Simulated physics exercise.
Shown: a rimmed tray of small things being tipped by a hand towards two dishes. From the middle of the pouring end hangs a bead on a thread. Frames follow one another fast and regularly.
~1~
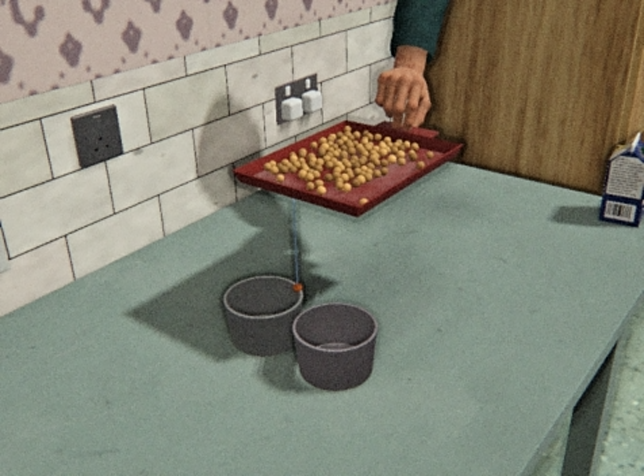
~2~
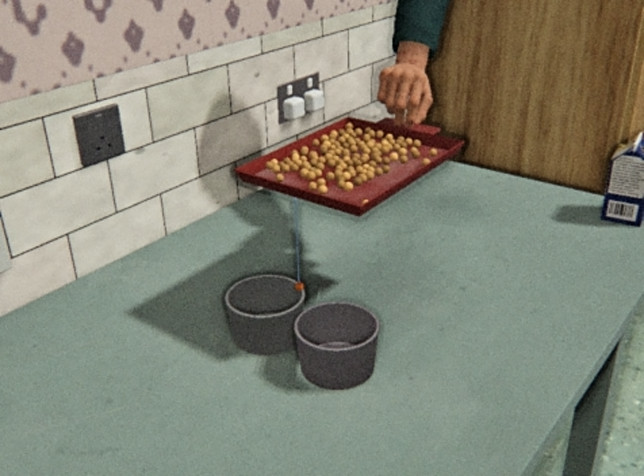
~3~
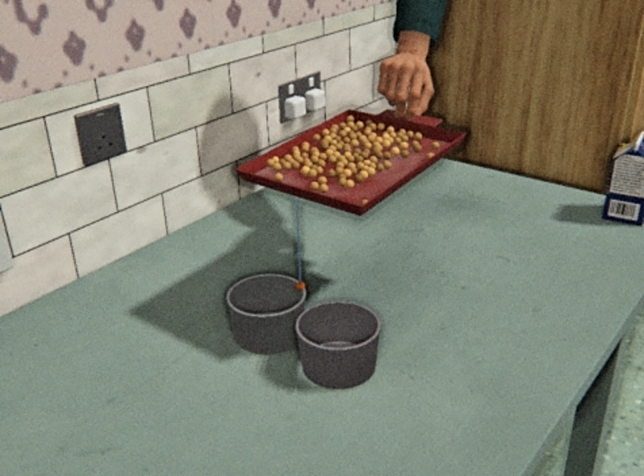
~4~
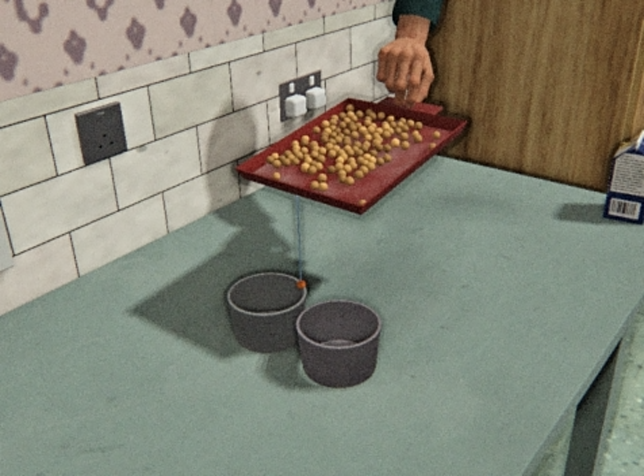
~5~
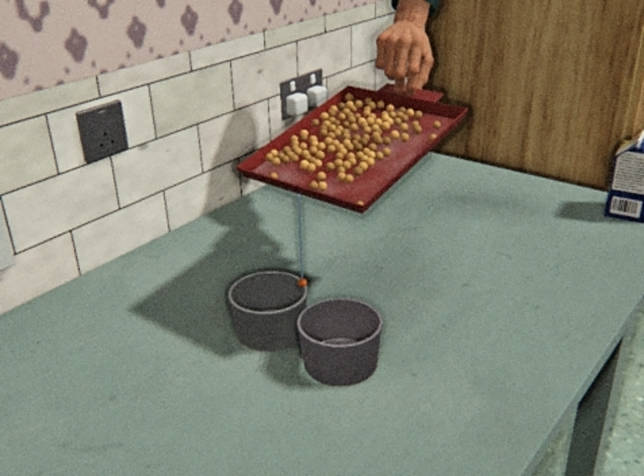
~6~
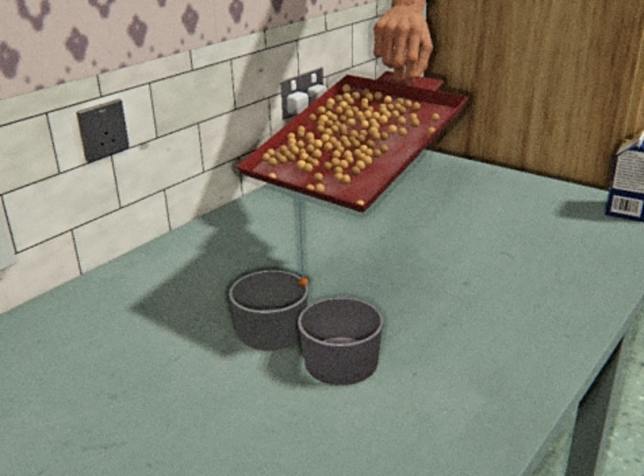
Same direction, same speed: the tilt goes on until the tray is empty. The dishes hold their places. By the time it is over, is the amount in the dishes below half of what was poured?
The dishes will keep most of it.
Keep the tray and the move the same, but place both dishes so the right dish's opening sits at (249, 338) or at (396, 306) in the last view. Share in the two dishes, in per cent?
First position: Some 0 %; second position: Some 0 %.
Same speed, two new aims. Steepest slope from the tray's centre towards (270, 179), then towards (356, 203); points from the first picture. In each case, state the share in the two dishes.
The share is 30 per cent in the first and 80 per cent in the second.
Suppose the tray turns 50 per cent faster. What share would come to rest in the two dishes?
It would be close to 40 per cent.
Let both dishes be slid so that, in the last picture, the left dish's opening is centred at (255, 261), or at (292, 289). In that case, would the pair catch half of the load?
Place 1: Lower than half; place 2: Lower than half.
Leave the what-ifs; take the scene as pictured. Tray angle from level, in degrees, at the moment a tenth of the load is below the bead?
Around 50°, give or take.
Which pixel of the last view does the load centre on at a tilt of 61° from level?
About (293, 190).
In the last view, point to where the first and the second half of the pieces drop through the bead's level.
(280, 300) first, (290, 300) later.
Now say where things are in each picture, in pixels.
The first picture shows corners of the pouring end (240, 170) and (357, 204), level; middle of the load (344, 158), round wooden beads; left dish (239, 330); right dish (311, 363); bead on its thread (298, 287).
The second picture shows corners of the pouring end (241, 169) and (359, 203), level; middle of the load (346, 156).
The third picture shows corners of the pouring end (242, 168) and (360, 203), tipped barely, level across its low end; middle of the load (347, 151), just a few on the move.
The fourth picture shows corners of the pouring end (242, 167) and (360, 202), tipped a little, level across its low end; middle of the load (347, 144), just a few on the move.
The fifth picture shows corners of the pouring end (243, 166) and (361, 201), tipped a little, level across its low end; middle of the load (346, 137), about a tenth on the move.
The sixth picture shows corners of the pouring end (243, 165) and (361, 201), tipped clearly, level across its low end; middle of the load (343, 133), every one on the move; left dish (244, 324); right dish (316, 357).
Just after the last frame, tray tipped steeply; roughly two thirds on the tray; about a tenth in the right dish; about a tenth in the left dish; about a tenth outside both; about a tenth in the air.
A moment on, tray tipped past a quarter turn; roughly a quarter in the right dish; roughly a third in the left dish; roughly a third outside both; just a few in the air.
Further on, tray tipped past a quarter turn; roughly a quarter in the right dish; roughly a third in the left dish; roughly a third outside both.
When it is over, tray tipped past a quarter turn; roughly a quarter in the right dish; roughly a third in the left dish; roughly a third outside both.
